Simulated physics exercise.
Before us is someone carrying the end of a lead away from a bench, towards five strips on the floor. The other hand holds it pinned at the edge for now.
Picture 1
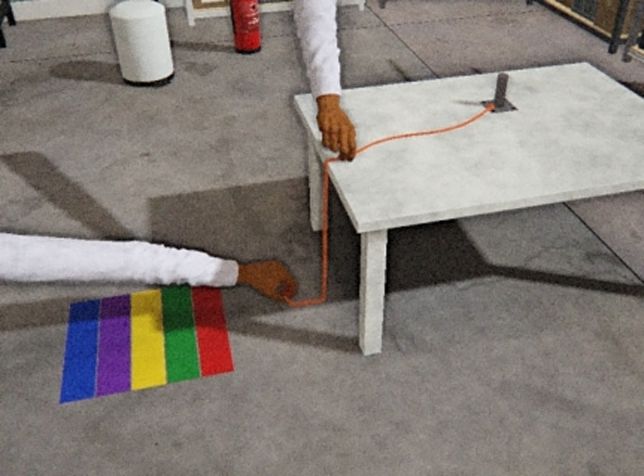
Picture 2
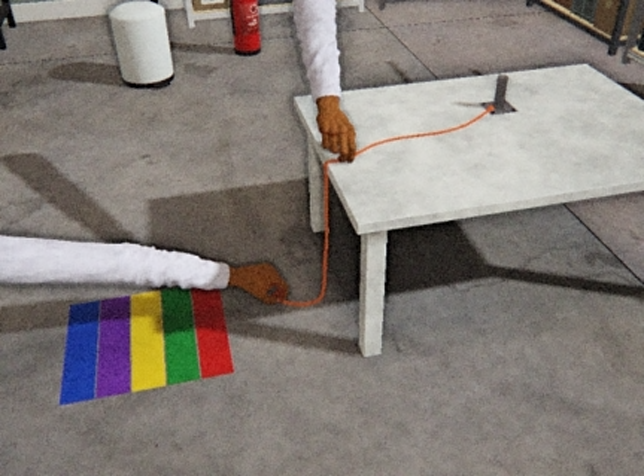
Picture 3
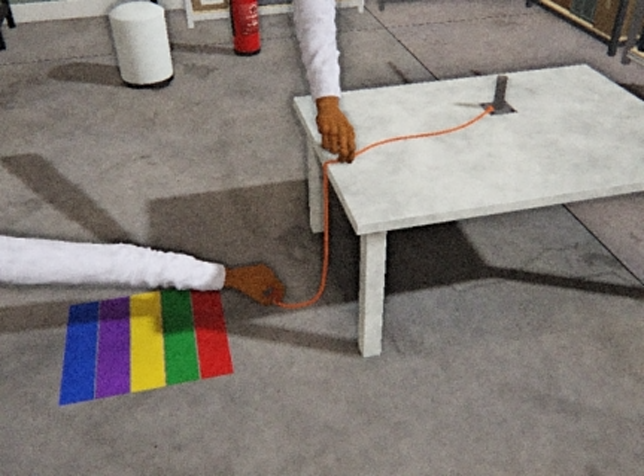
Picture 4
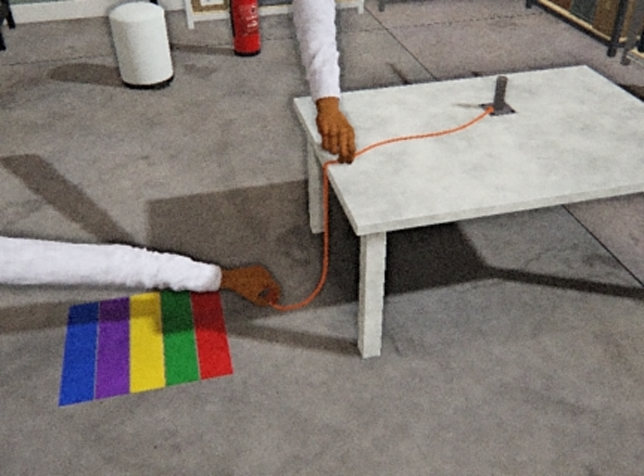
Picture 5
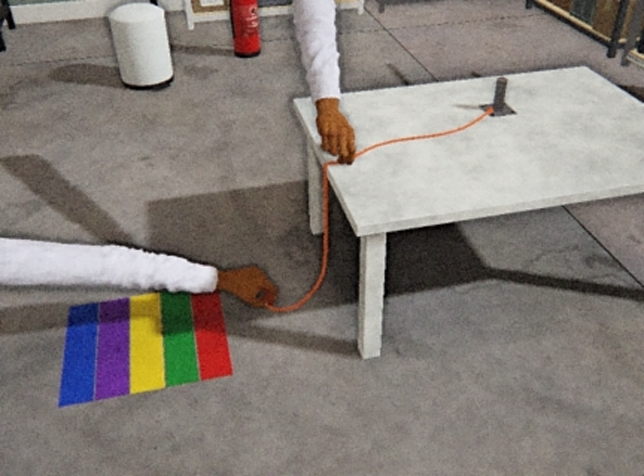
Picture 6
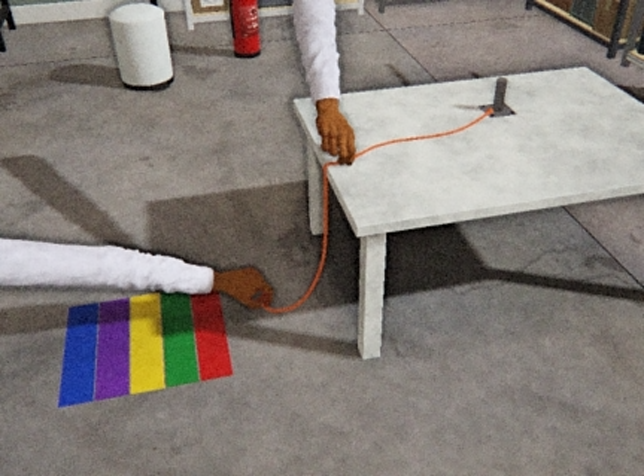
Hand slowly drawing the end of an orange cord leftward beside coloured floor strips, another hand pinning it at the table's edge.
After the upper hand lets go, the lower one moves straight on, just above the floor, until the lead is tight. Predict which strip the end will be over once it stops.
I would say the green strip.
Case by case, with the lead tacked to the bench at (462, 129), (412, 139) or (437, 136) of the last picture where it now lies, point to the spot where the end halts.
In order: (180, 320), then (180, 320), then (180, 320).
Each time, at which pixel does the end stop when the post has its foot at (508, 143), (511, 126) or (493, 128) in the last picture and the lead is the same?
In order, the pixels are (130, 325), (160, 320) and (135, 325).
Soon after, end near (228, 311); short of the strips.
Then, end near (195, 316); over red.
At full stretch, end near (175, 320); over green. The green one.
